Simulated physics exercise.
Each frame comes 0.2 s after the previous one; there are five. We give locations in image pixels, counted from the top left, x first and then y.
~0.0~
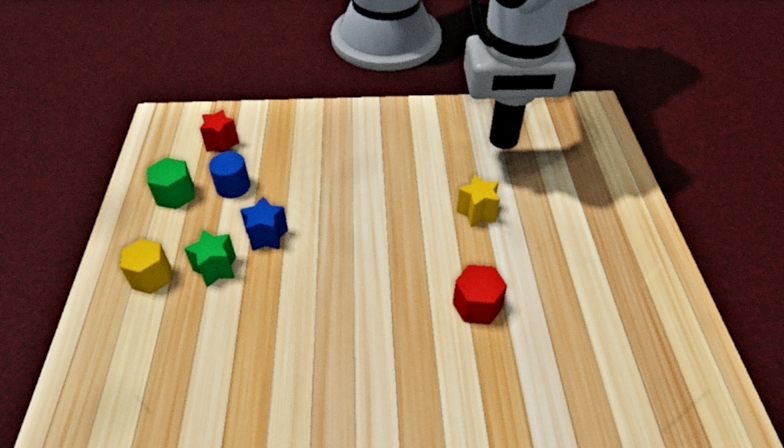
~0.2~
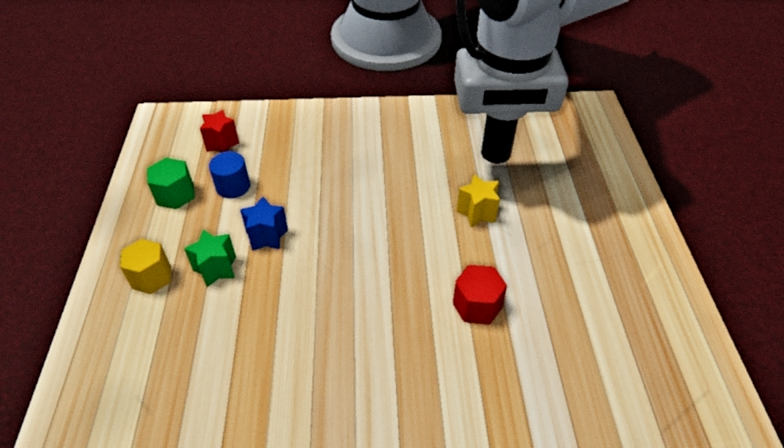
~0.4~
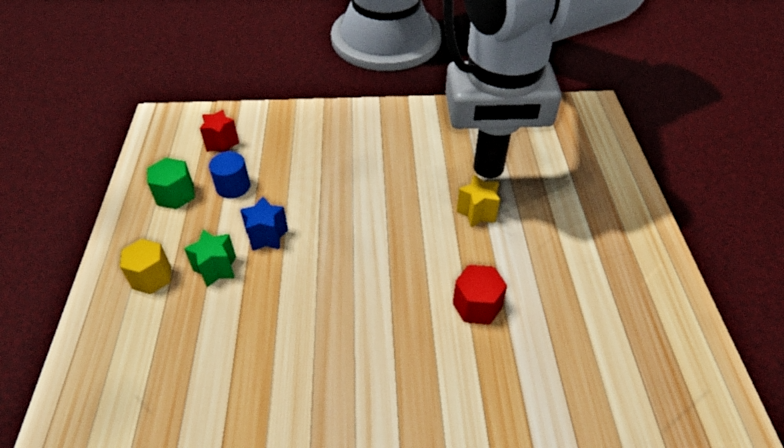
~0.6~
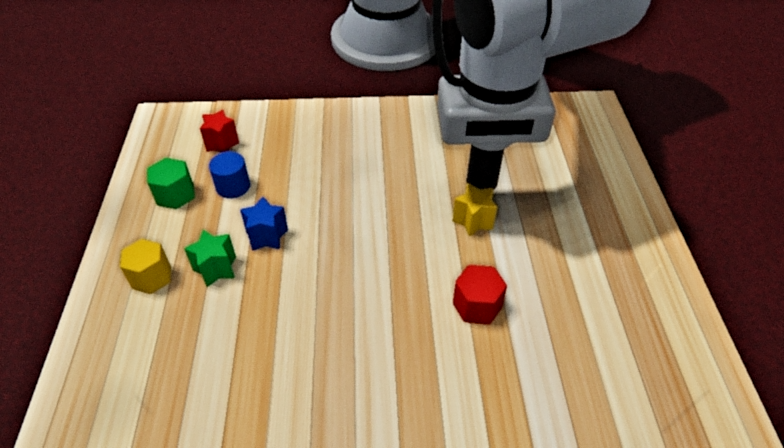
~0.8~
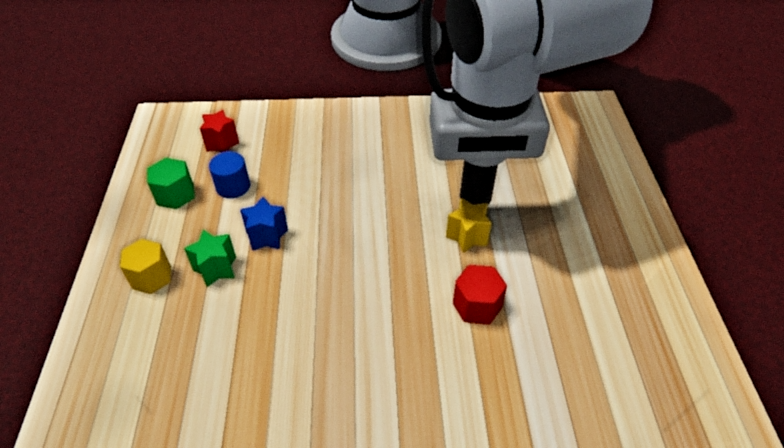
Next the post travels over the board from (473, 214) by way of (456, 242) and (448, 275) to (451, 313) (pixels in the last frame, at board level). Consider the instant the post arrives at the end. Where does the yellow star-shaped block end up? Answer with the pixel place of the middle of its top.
The middle of its upper face will lie at (443, 319).
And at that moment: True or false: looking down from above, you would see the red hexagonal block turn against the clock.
Answer: True.
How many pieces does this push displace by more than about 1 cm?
Two move.
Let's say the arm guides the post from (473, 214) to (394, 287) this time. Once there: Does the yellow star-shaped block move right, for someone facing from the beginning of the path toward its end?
No - that is not the case.
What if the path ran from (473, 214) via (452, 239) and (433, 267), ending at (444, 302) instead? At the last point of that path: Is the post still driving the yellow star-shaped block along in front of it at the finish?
Yes - that is the case.
What follows on the original path. One third of the way, post at (458, 226); yellow star-shaped block at (457, 244).
Two thirds of the way, post at (450, 260); yellow star-shaped block at (448, 280); red hexagonal block at (489, 306), turned 35° anticlockwise.
At the end, post at (454, 297); yellow star-shaped block at (443, 319); red hexagonal block at (494, 320), turned 75° anticlockwise.
